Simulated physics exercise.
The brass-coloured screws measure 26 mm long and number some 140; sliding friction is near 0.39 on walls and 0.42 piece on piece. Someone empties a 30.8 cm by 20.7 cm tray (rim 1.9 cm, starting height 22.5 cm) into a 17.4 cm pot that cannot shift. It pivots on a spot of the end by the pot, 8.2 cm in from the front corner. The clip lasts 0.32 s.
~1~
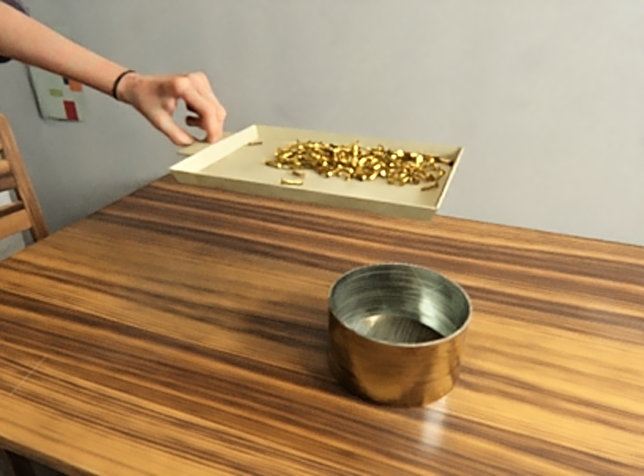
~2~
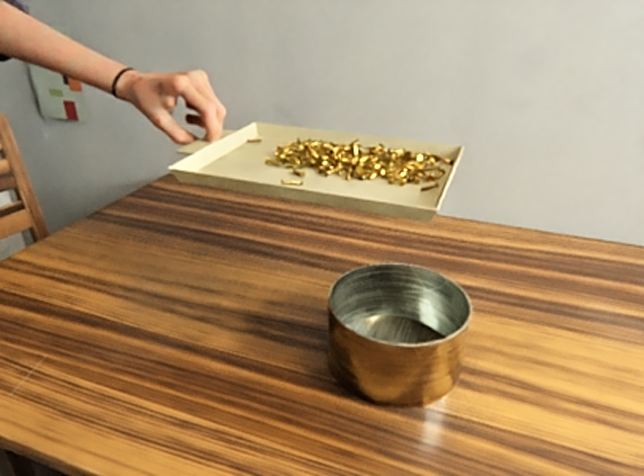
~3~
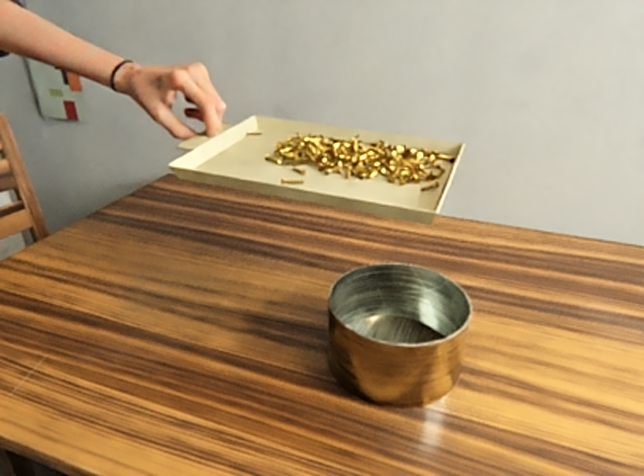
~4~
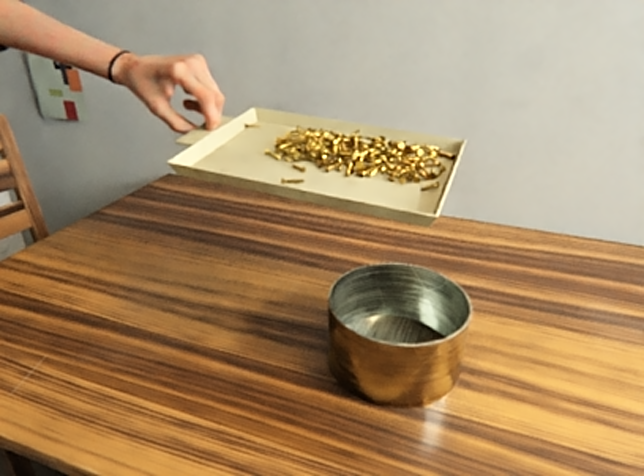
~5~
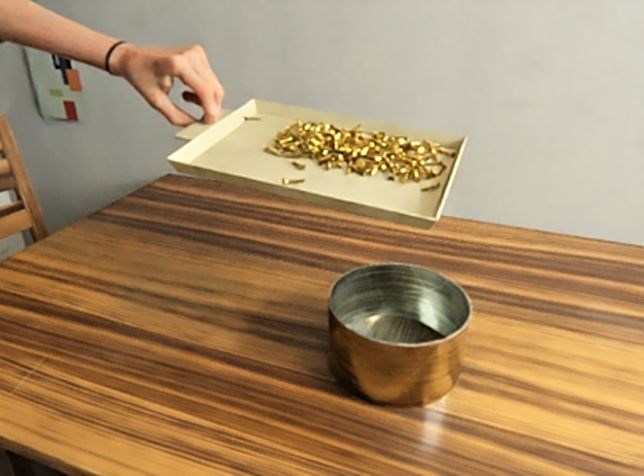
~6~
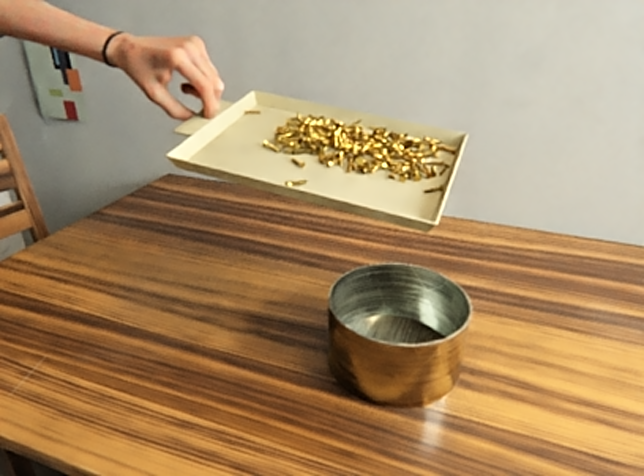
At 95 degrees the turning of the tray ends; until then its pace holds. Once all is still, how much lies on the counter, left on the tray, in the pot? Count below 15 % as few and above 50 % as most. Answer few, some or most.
Counter few, tray few, pot most.
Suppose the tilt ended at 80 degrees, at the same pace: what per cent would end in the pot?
In that case some 95 per cent.
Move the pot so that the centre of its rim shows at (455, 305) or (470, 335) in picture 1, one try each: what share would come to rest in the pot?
Some 70 and 60 per cent.
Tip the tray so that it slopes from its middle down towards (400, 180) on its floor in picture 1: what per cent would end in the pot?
About 20 per cent.
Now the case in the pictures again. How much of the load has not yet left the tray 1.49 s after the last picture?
Roughly 85 per cent.
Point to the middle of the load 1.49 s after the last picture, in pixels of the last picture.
At about (391, 229).
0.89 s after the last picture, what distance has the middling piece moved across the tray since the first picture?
About 14 cm.
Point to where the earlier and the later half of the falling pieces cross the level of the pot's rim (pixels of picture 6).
First near (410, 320), later near (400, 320).
Then, 0.89 s after the last picture, tilt 50 degrees; the tray holds 95 %, the pot 5 %.
Then, 1.49 s after the last picture, tilt 76 degrees; the tray holds 85 %, the pot 10 %.
Then, 2.13 s after the last picture, tilt 95 degrees; the tray holds 0 %, the pot 95 %.
In the end, counter 5 %, tray 0 %, pot 95 %.
